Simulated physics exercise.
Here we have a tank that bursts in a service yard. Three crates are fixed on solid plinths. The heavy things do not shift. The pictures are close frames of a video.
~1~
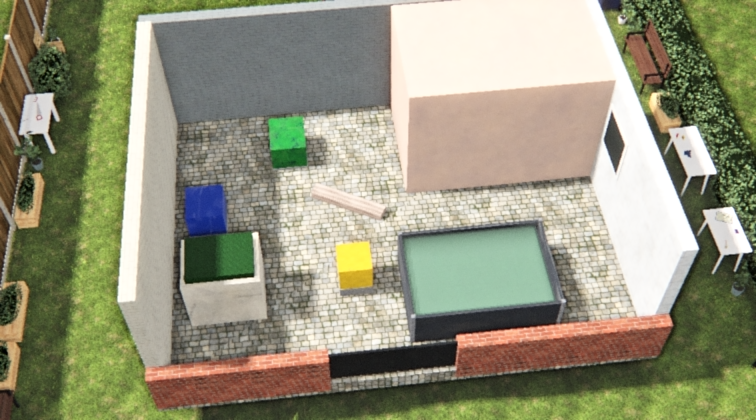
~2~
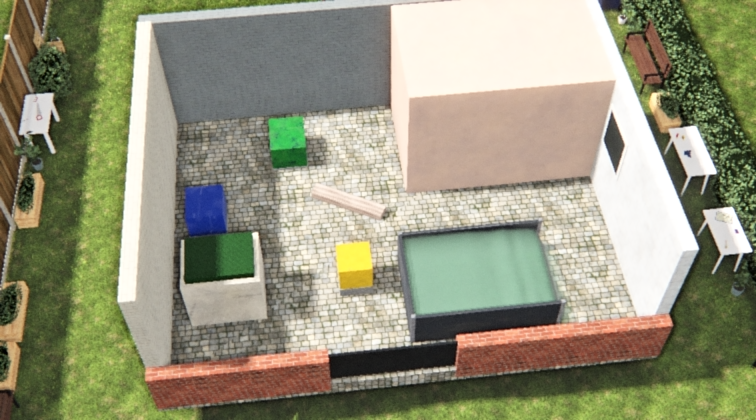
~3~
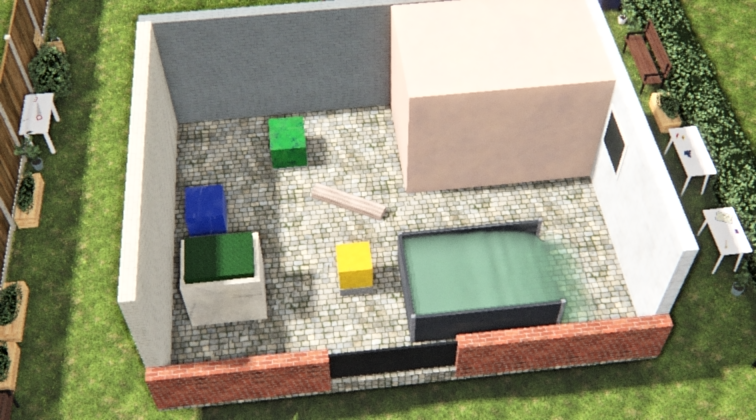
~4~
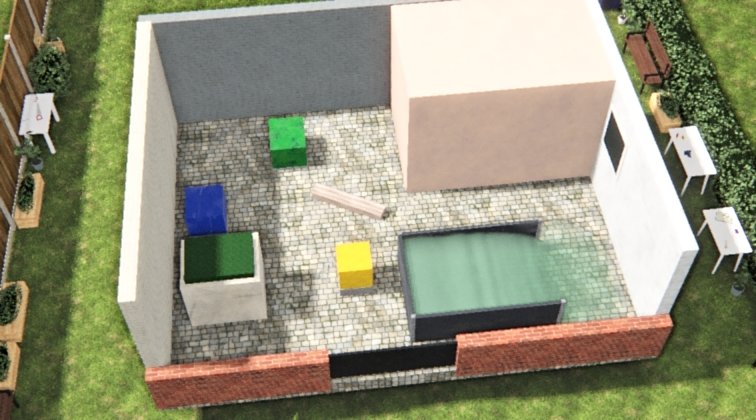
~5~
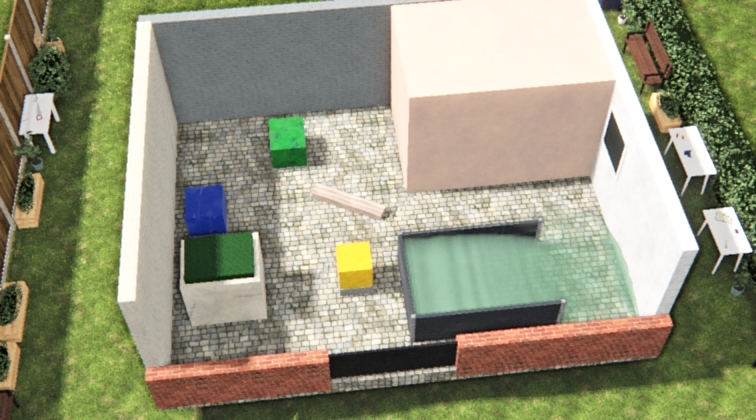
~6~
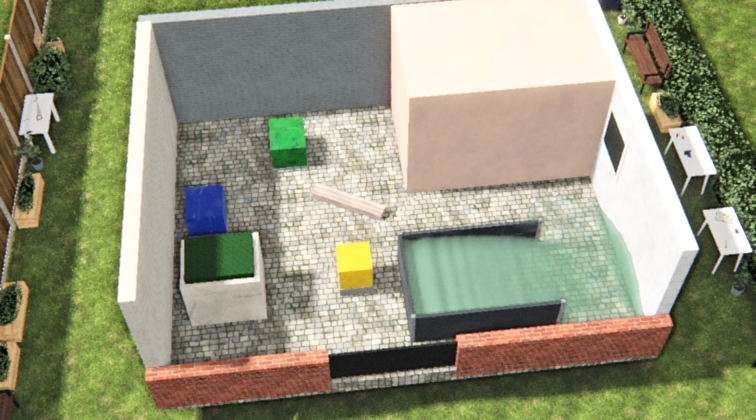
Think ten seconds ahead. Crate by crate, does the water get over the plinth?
One by one: The yellow crate keeps dry; the blue crate is soaked; the green crate is soaked.
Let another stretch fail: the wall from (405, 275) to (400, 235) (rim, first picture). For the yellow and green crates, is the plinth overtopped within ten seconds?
My reading: Yellow crate is wetted; green crate is soaked.
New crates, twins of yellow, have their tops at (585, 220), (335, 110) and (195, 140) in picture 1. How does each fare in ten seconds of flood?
As listed: Gets wet, is spared, keeps dry.
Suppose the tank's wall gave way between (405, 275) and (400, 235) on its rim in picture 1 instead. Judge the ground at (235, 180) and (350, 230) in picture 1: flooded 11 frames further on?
As listed: Wet, wet.
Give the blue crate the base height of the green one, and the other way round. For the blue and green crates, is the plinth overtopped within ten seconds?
One by one: Blue gets wet, green ends up wet.
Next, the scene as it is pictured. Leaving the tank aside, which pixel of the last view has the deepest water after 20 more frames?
Near (578, 185).
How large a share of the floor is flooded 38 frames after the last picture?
Close to 80 %.
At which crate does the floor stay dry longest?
It is the crate marked blue.
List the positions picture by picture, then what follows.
In the first picture, still water in the tank at (479, 269).
In the second picture, the front is at a hidden place, out from the gap at (545, 276).
In the third picture, the front is at a hidden place, out from the gap at (545, 278).
In the fourth picture, water pours out at (545, 279) and has run to (572, 226).
In the fifth picture, water pours out at (545, 280) and has run to a hidden place.
In the sixth picture, water pours out at (545, 280) and has run to (596, 203).
A moment on, water covers 15 % of the floor; the yellow crate not reached, the blue crate not reached, the green crate not reached.
Next, water covers 20 % of the floor; the yellow crate not reached, the blue crate not reached, the green crate not reached.
Then, water covers 50 % of the floor; the yellow crate water round its plinth, the blue crate not reached, the green crate not reached.
Later, water covers 80 % of the floor; the yellow crate water round its plinth, the blue crate water round its plinth, the green crate water round its plinth.
In the end, water covers 100 % of the floor; the yellow crate stayed above the water, the blue crate was topped, the green crate was topped.
